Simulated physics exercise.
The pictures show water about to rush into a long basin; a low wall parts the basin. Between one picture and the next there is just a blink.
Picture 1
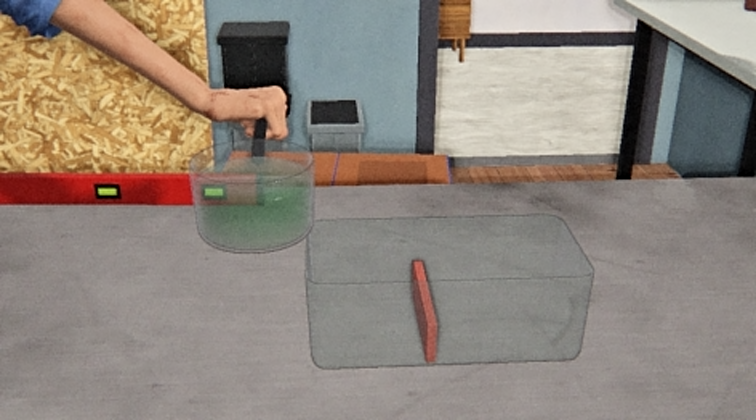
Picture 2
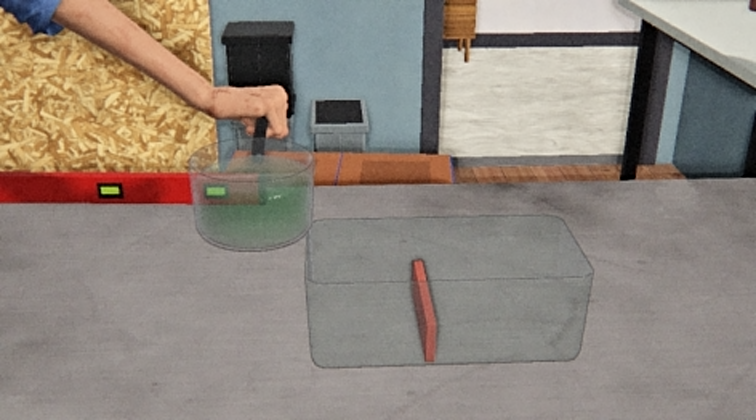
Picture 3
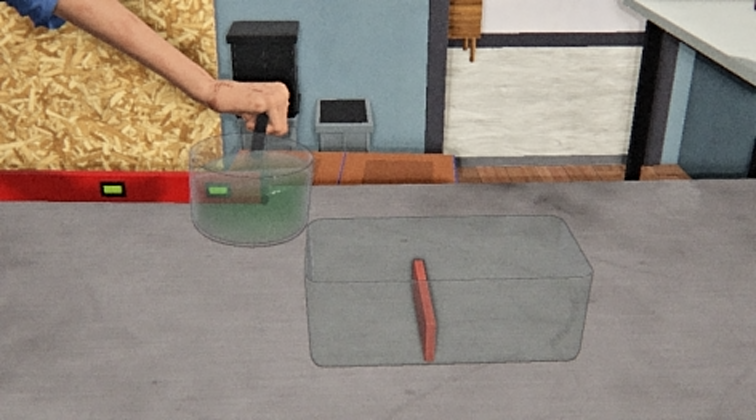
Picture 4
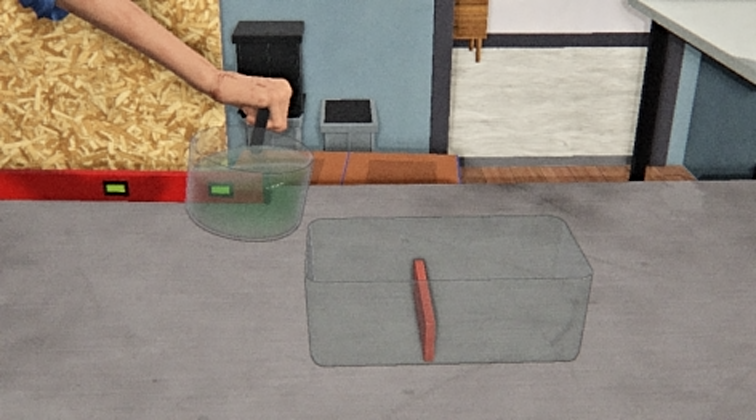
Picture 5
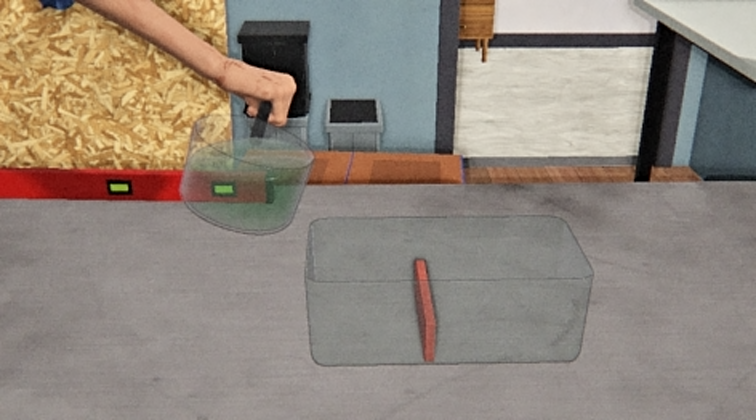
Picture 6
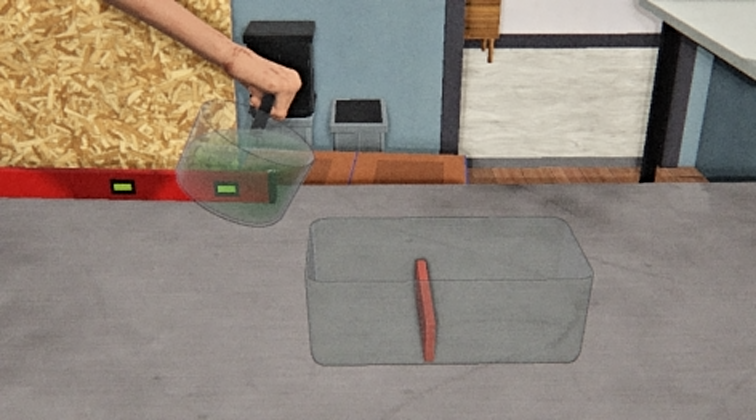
On a grey tabletop, a hand slowly tilts a clear pot beside a see-through basin.
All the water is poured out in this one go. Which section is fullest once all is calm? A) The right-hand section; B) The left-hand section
B.
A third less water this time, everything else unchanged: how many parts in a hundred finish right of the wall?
About 10 in a hundred.
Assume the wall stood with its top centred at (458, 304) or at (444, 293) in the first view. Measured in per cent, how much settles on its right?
With the first placement it is 15 %, with the second 5 %.
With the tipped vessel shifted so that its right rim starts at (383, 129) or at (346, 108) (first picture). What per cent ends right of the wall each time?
Close to 90 in a hundred, then close to 80 in a hundred.
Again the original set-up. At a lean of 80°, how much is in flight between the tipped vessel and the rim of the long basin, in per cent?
That comes to near 35 percent.
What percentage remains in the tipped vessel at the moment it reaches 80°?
It works out to close to 60 percent.
A moment on, the tilt is 80° and 60 per cent is still to pour, 5 is left of the wall and 0 right of it.
Next, the tilt is 94° and 15 per cent is still to pour, 39 is left of the wall and 21 right of it.
Then the tilt is 94° and 5 per cent is still to pour, 60 is left of the wall and 27 right of it.
Later the tilt is 94° and 1 per cent is still to pour, 67 is left of the wall and 28 right of it.
At rest 69 per cent lies left of the wall, 28 right of it and 3 outside.
